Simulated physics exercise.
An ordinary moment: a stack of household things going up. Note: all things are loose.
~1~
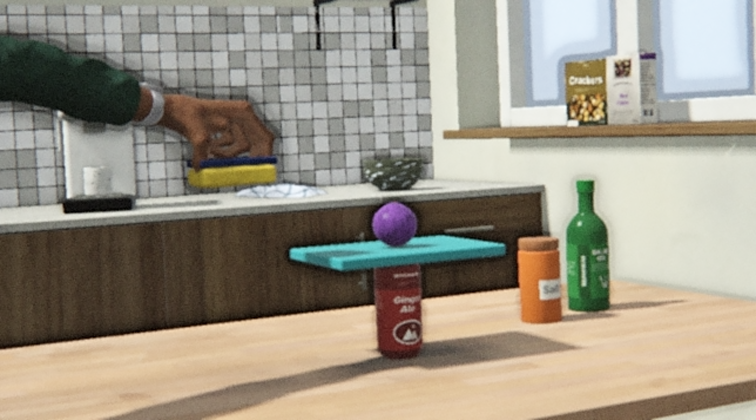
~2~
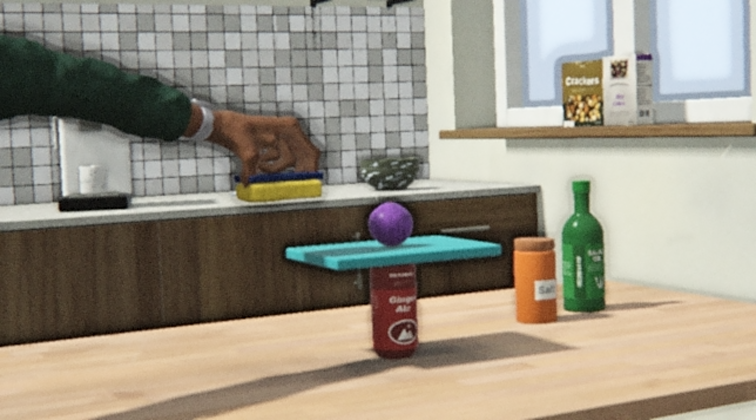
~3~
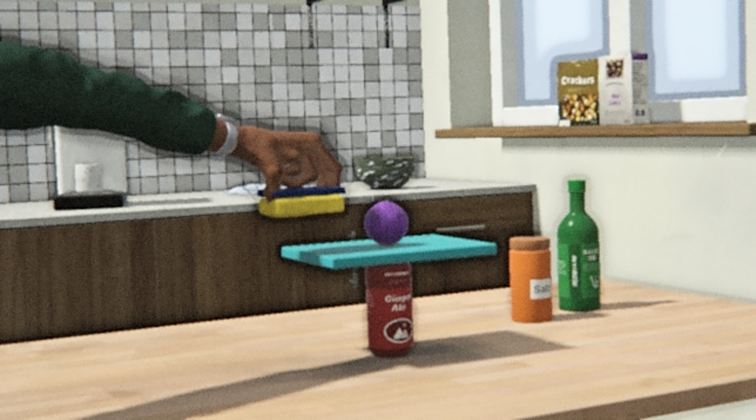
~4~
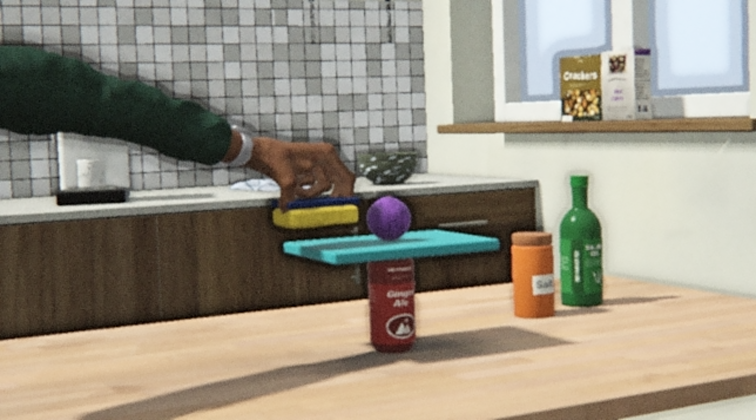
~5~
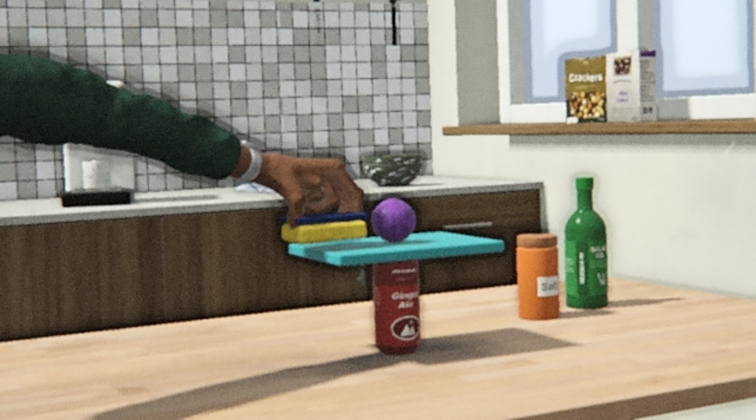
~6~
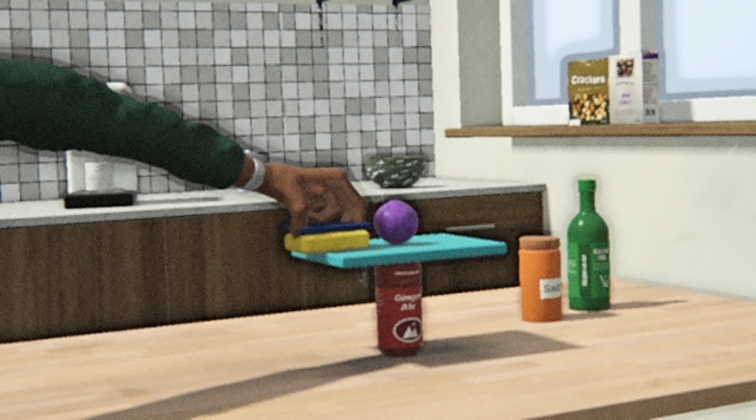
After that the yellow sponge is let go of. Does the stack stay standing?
It stays intact.
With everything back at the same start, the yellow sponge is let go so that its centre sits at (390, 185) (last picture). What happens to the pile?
The pile tumbles.
Then, 0.50 s past the last view, nothing moves.
Then, 1.30 s past the last view, yellow sponge resting near (327, 238).
Finally, all 6 still in place. Final places as the last picture's camera would see them, yellow sponge near (327, 238). The pile keeps its balance.
